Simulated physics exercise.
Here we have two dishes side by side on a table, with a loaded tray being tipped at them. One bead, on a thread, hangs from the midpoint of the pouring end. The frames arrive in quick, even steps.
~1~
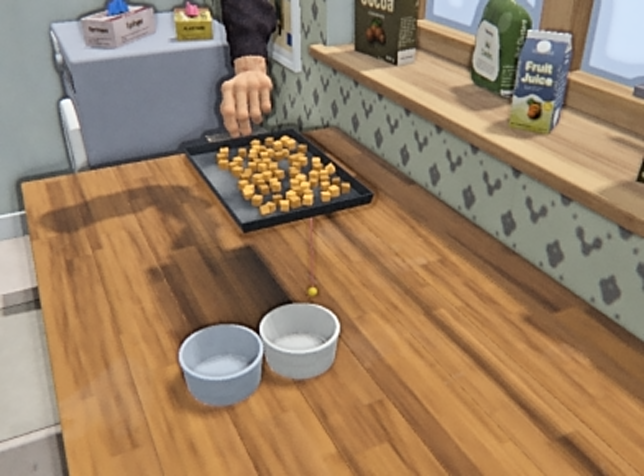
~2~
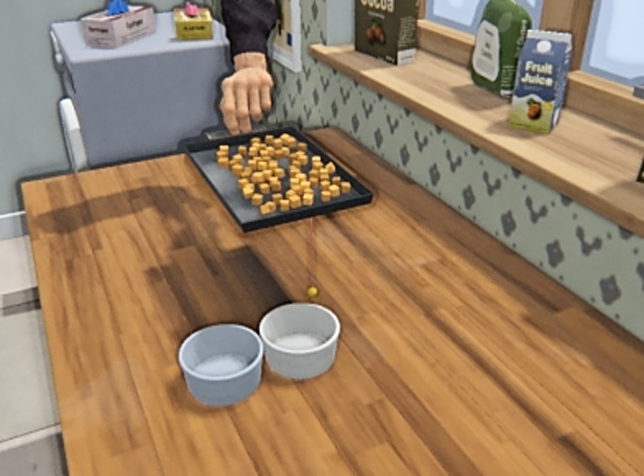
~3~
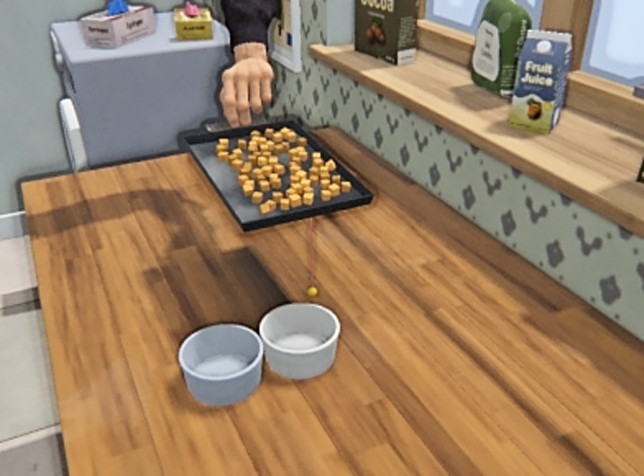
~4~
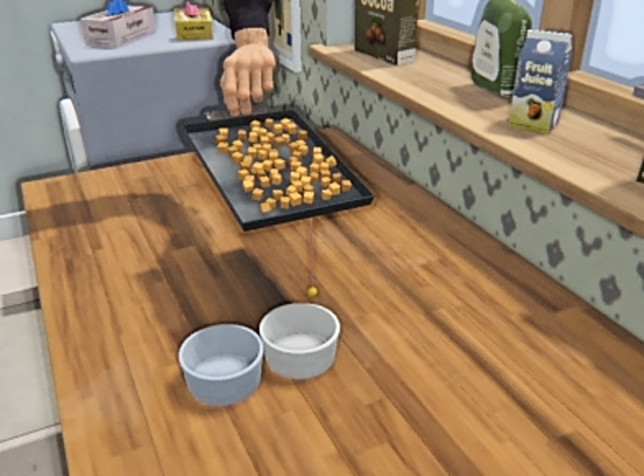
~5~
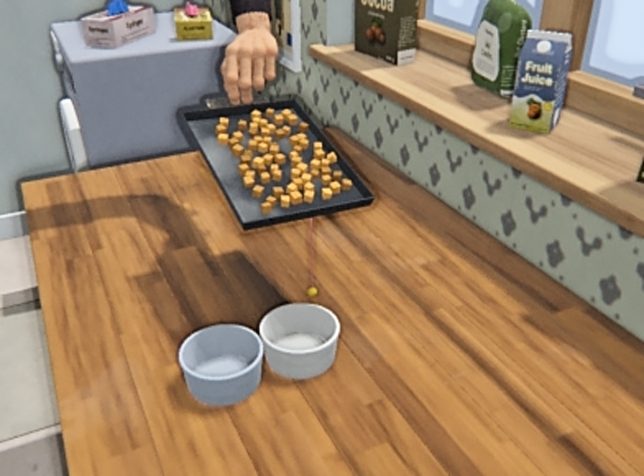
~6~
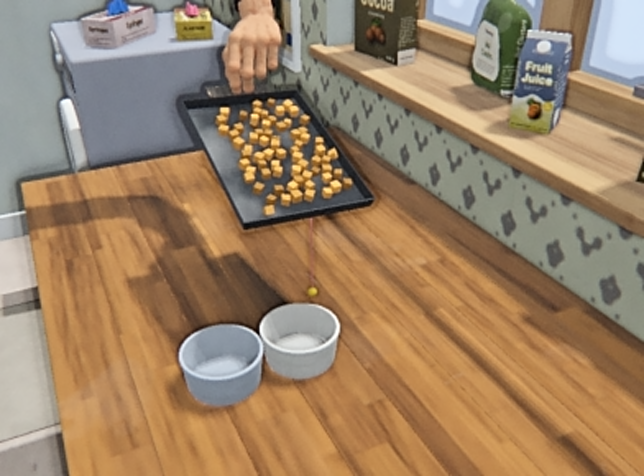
The clip shows a hand at the far end of a dark tray of small golden cubes on a wooden table, slowly raising that end so the tray tilts toward two empty dishes, which stay still beside a small bead.
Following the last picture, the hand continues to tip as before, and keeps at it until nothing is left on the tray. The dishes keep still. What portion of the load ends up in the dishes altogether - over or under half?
The dishes will catch only a minority of the load.
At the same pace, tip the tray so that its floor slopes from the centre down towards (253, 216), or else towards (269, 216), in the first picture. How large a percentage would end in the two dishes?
Lab note: Try one about 60 %, try two about 70 %.
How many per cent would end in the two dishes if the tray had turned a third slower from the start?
It would come out near 20 per cent.
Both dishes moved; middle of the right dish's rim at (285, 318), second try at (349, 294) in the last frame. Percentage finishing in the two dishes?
It would be roughly 10 per cent, followed by roughly 20 per cent.
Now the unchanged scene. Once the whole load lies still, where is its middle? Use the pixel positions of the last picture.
Roughly pixel (374, 346).
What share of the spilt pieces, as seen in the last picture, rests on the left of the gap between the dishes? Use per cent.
That's about 0 per cent of the spill.
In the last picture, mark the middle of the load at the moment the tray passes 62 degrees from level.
Centre estimate: (330, 186).
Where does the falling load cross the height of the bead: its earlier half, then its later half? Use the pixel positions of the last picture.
It goes through near (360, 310) first, then near (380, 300).
Soon after the last picture, tray tipped steeply; nearly all on the tray; a stray few in the air.
A little later, tray tipped past a quarter turn; nearly all on the tray; a stray few in the right dish; a stray few outside both.
Later still, tray tipped past a quarter turn; about a quarter in the right dish; most outside both.
At rest, tray tipped past a quarter turn; none in the left dish; about a quarter in the right dish; most outside both.
